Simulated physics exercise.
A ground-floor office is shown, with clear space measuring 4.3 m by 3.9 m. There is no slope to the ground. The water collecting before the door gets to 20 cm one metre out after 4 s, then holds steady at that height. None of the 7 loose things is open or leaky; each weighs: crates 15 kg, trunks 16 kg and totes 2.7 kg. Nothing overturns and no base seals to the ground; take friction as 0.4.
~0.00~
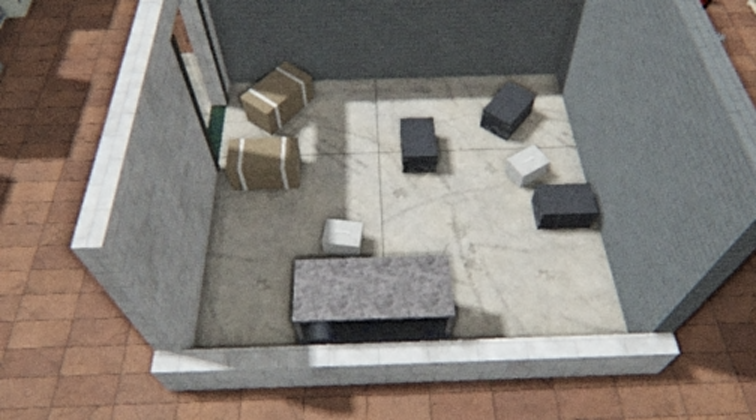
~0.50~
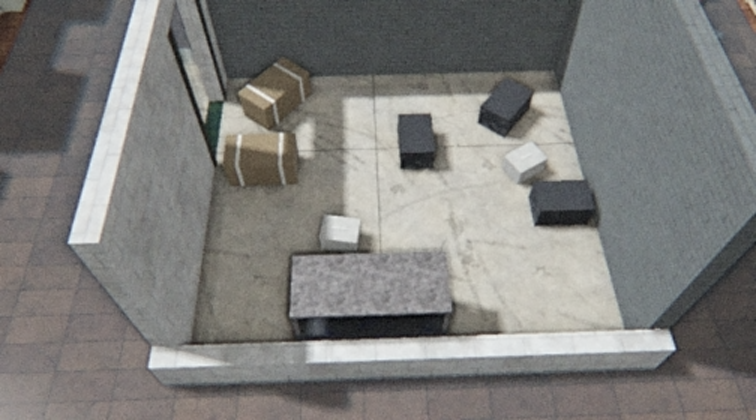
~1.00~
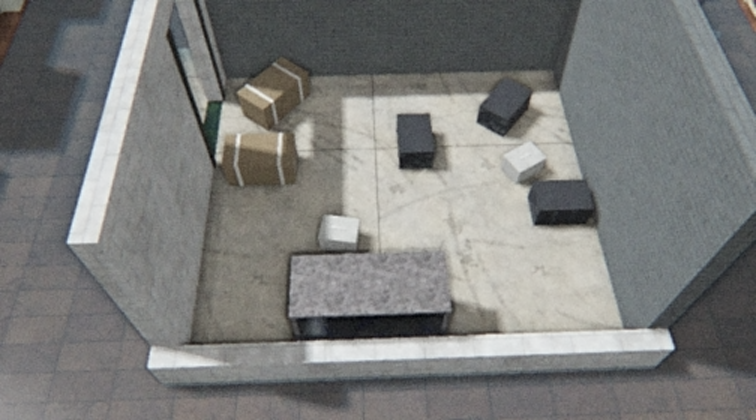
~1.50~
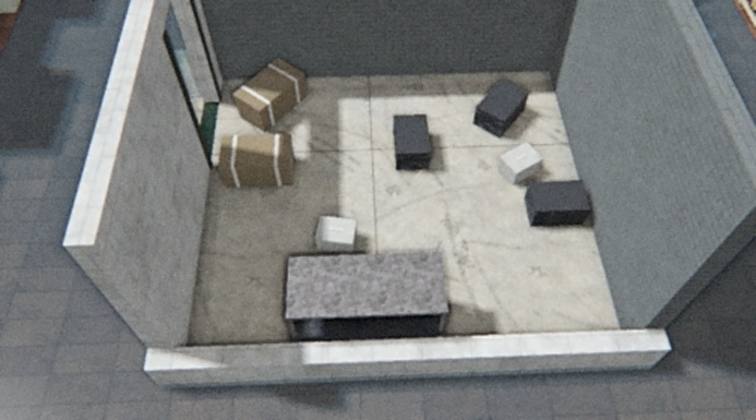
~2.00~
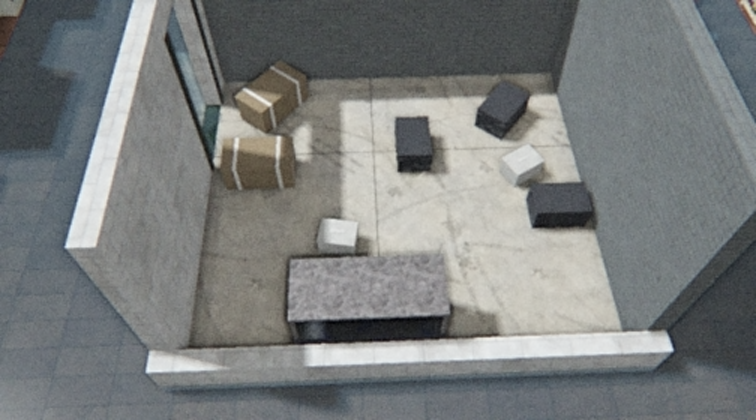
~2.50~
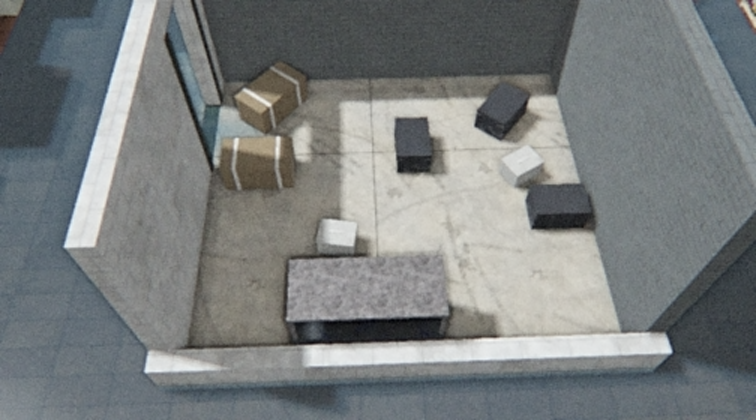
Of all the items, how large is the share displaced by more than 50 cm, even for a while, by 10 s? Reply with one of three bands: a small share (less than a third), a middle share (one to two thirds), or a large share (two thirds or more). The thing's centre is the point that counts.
A large share, two thirds or more.
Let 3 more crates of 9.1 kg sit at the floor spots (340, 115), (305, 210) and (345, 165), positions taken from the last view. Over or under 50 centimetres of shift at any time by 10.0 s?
So the first ends up past the threshold, the second below the threshold, the third past the threshold.
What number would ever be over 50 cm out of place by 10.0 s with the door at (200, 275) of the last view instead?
The answer then is 2.
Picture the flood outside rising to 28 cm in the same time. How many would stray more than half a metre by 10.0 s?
You'd get 5 in that case.
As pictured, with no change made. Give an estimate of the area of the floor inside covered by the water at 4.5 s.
Roughly 4.5 m2.
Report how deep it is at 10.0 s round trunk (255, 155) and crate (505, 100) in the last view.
About 2 and 9 cm.
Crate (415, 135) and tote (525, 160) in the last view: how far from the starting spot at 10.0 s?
Net displacement, in order: 200 cm; 140 cm.
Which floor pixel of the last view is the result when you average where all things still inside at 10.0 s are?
The centre sits near (474, 232).
After 3.5 s 0 of 7 are over 50 cm from their spots; 0 afloat.
After 4.5 s 1 of 7 are over 50 cm from their spots; 0 afloat.
After 7.0 s 2 of 7 are over 50 cm from their spots; 1 afloat.
After 10.0 s 5 of 7 are over 50 cm from their spots, and 5 have been at some point; 5 afloat.
